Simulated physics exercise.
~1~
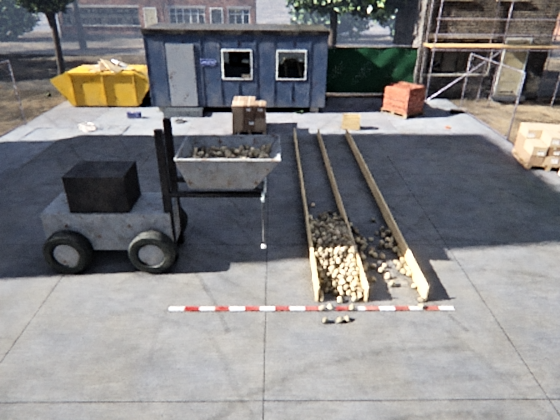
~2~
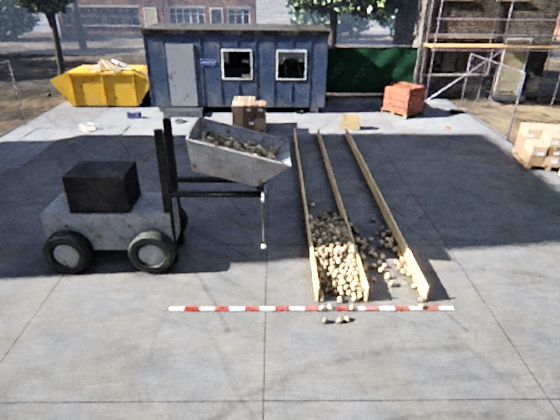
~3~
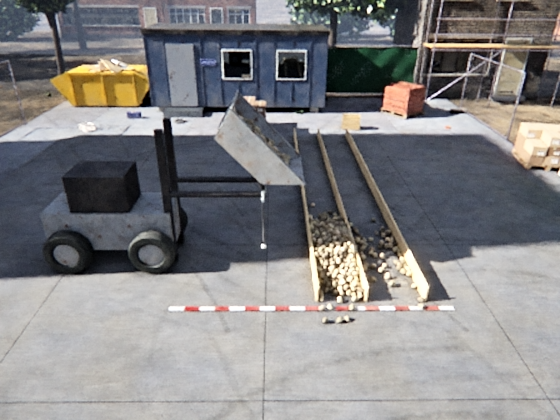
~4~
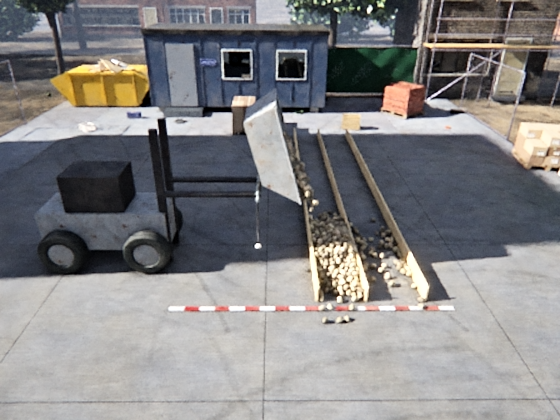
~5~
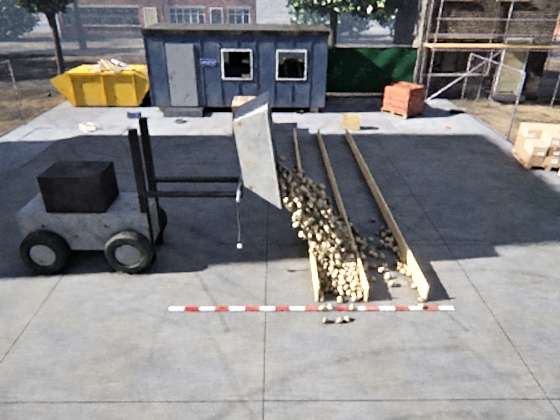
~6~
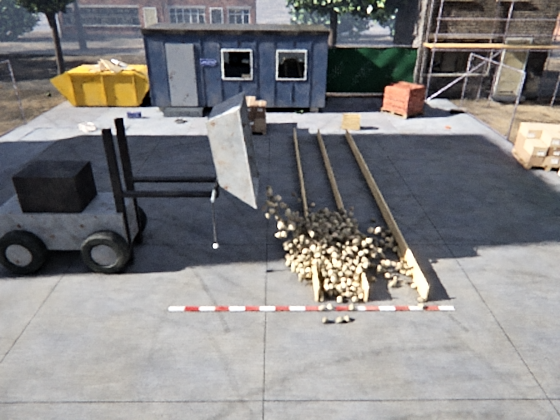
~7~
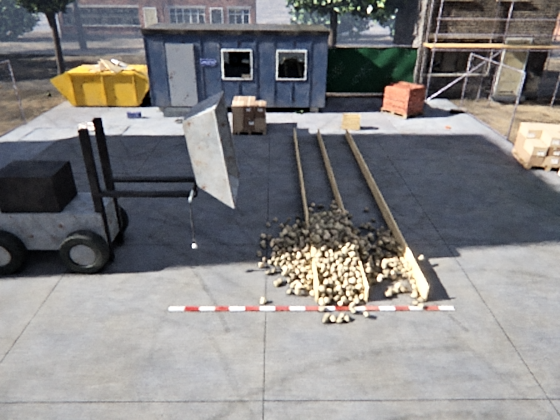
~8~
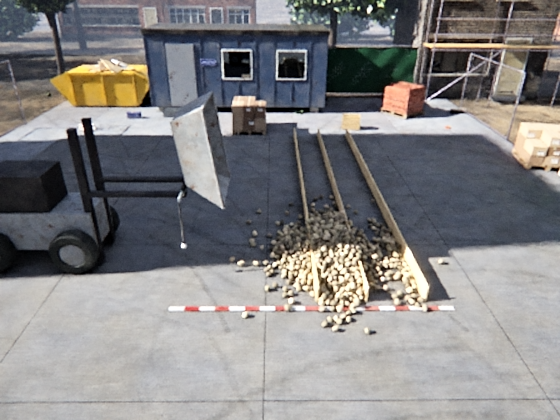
A forklift tips its skip, backs left, and leaves stones heaped across the plank ends.
